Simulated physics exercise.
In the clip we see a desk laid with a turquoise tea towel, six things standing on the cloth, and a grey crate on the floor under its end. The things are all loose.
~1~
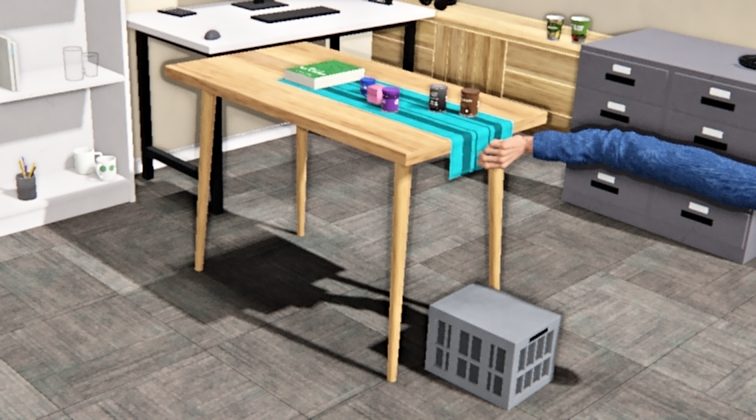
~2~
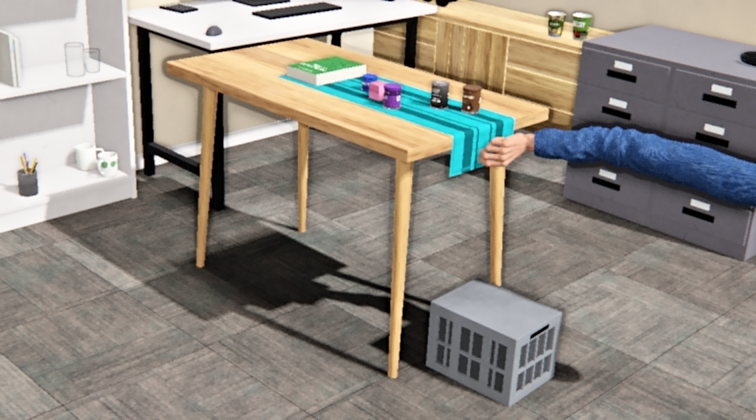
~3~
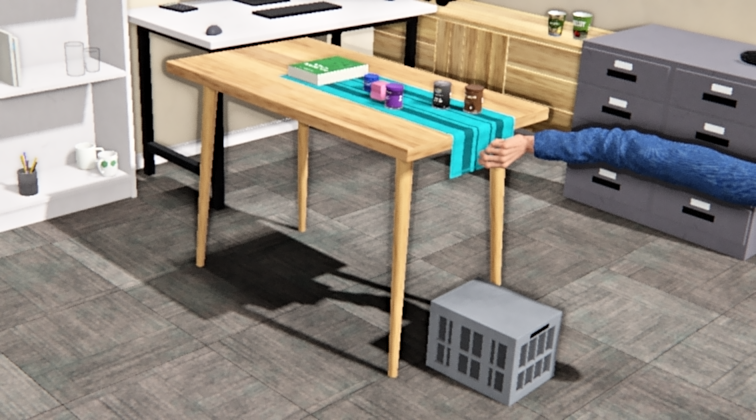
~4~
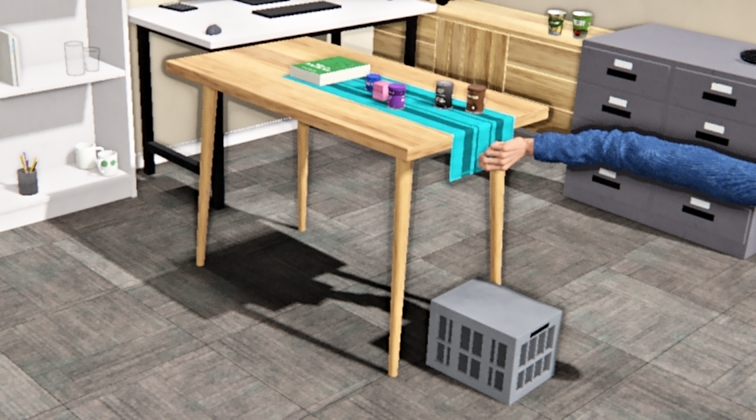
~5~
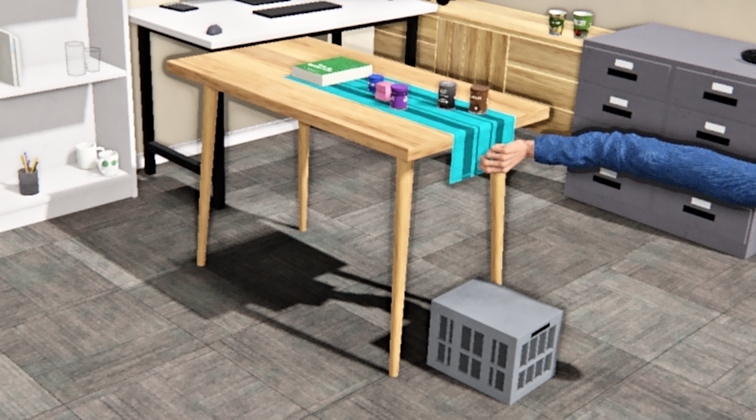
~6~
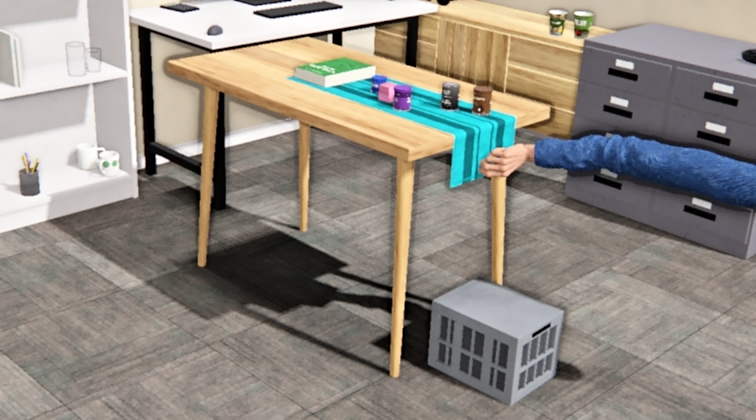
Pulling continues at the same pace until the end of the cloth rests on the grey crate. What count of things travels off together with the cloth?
A count of four.
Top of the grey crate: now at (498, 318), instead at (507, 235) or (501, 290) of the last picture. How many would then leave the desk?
Numbers: 1; 3.
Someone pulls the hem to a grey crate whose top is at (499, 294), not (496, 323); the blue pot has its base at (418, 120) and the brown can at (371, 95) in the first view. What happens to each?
Outcome for the blue pot: It is lost. Outcome for the brown can: It stays.
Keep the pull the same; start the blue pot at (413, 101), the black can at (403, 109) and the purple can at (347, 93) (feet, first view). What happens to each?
The blue pot goes over, the black can goes over, the purple can keeps its place on top.
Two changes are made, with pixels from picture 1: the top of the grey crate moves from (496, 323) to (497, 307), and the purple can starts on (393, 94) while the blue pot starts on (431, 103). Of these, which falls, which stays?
First the purple can: It is still up there. Then the blue pot: It ends off the top.
Soon after, hem near (479, 225); brown can gone.
Then, hem near (477, 264); brown can, black can and purple can gone.
Further on, hem on the crate; brown can, black can, purple can and pink cube gone.
At rest, hem on the crate; brown can, black can, purple can and pink cube gone. Over the edge go four.
